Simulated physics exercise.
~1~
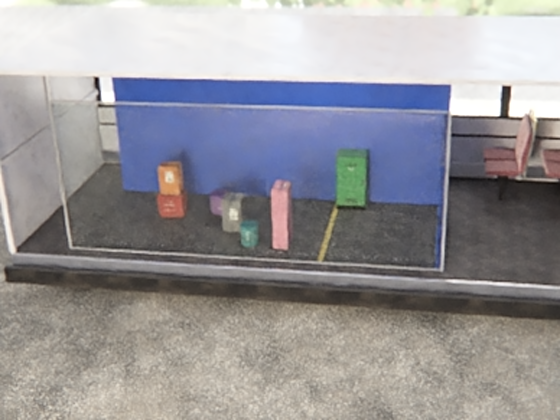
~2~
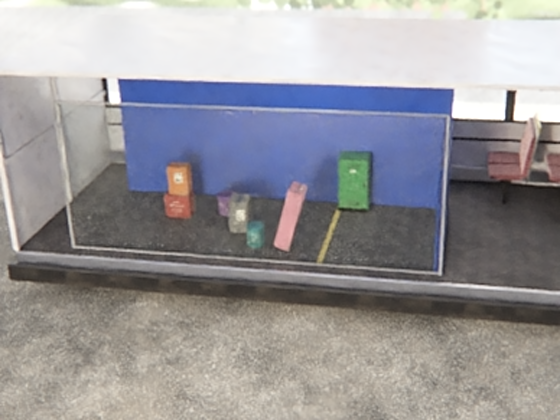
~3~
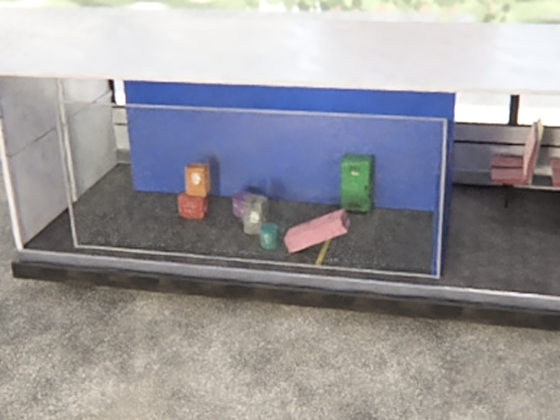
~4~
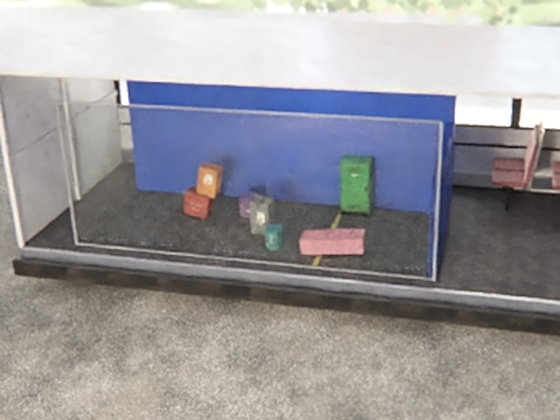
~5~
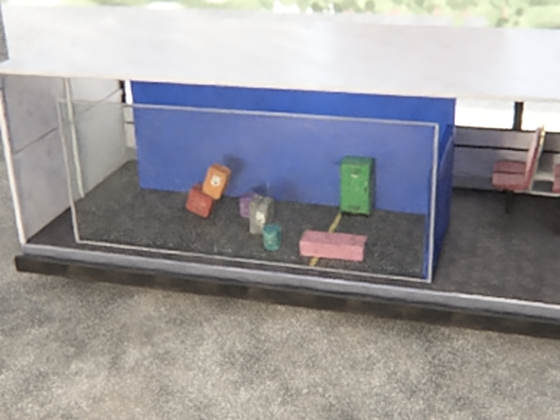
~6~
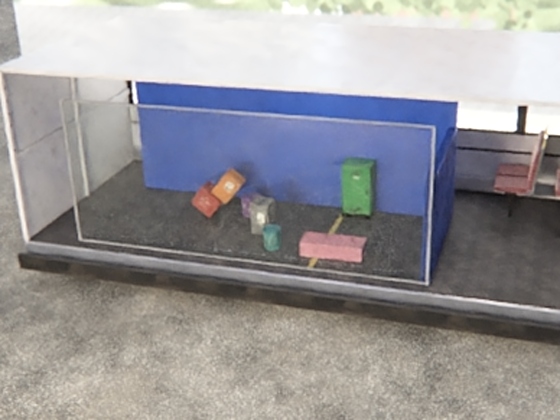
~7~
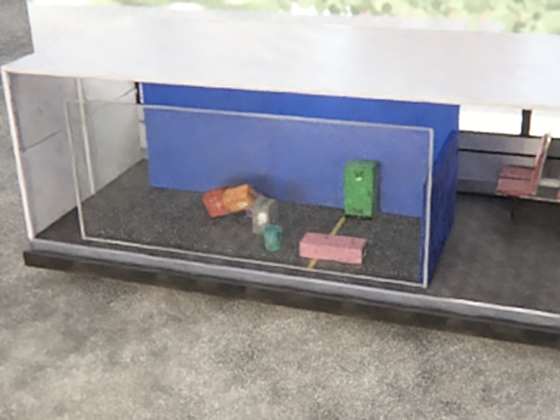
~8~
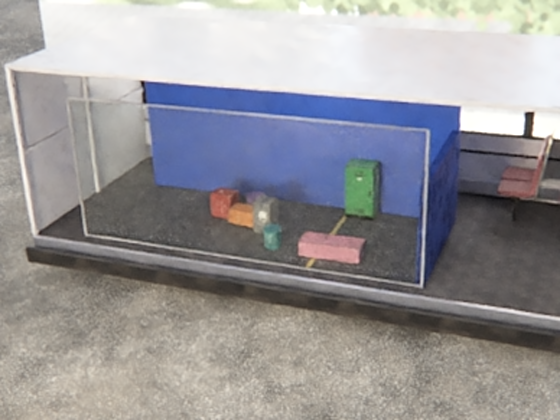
The tall pink box tipped over to the right and ended lying across the yellow line, past it by its middle, then the orange pack and red carton leaned and toppled toward the grey pack, which stayed upright short of the line.
